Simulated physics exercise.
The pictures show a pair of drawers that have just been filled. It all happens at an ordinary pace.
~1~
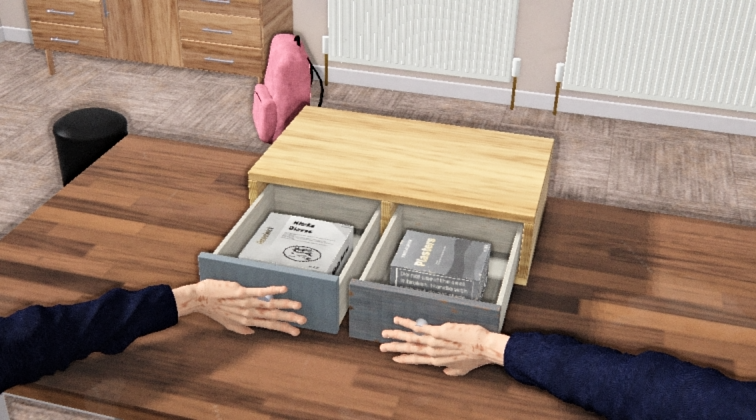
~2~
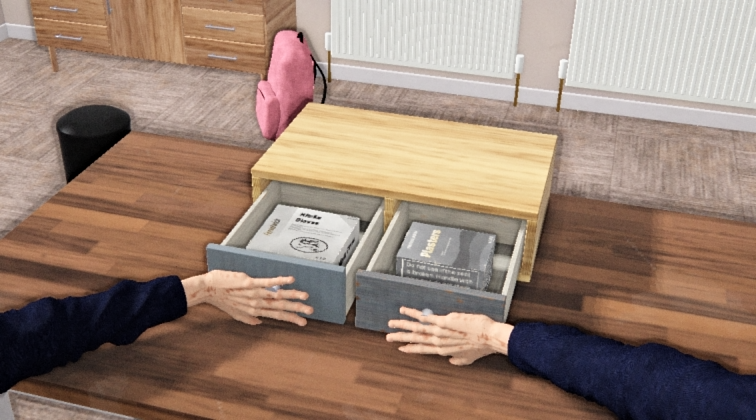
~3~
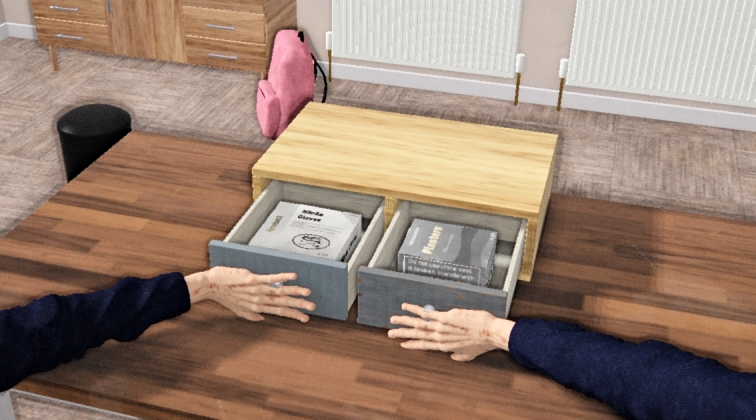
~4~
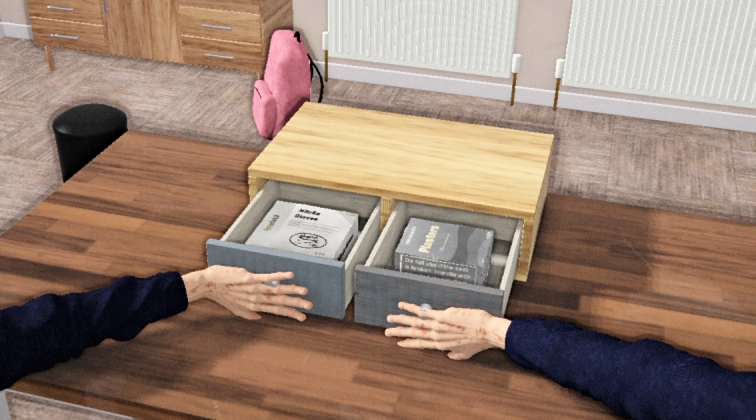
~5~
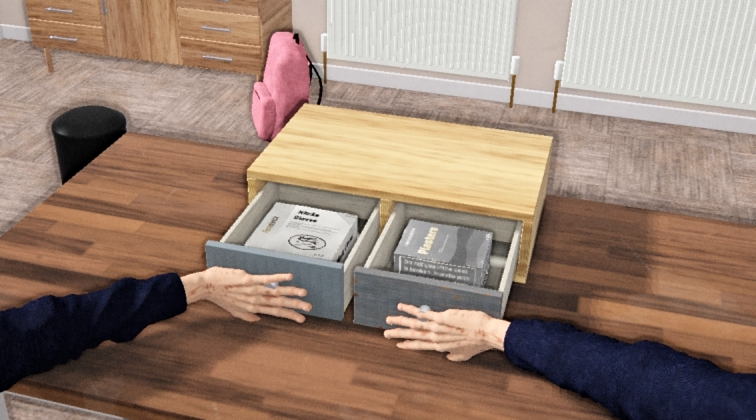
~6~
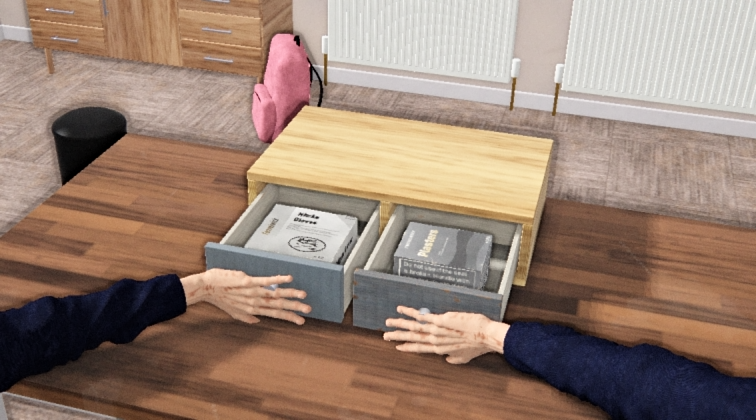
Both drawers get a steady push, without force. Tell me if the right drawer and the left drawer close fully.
In the end the right drawer shuts flush; the left drawer shuts flush.
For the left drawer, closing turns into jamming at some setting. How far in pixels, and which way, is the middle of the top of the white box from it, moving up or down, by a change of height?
Some 16 pixels, up.
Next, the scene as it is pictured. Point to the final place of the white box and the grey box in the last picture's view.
Near (343, 187) and (468, 200).
Then, 0.38 s past the last view, right drawer starting in; left drawer starting in.
Then, 0.64 s past the last view, right drawer about half in; left drawer about half in.
Then, 0.86 s past the last view, right drawer nearly in; left drawer nearly in.
Finally, the right drawer goes all the way in; the left drawer goes all the way in.
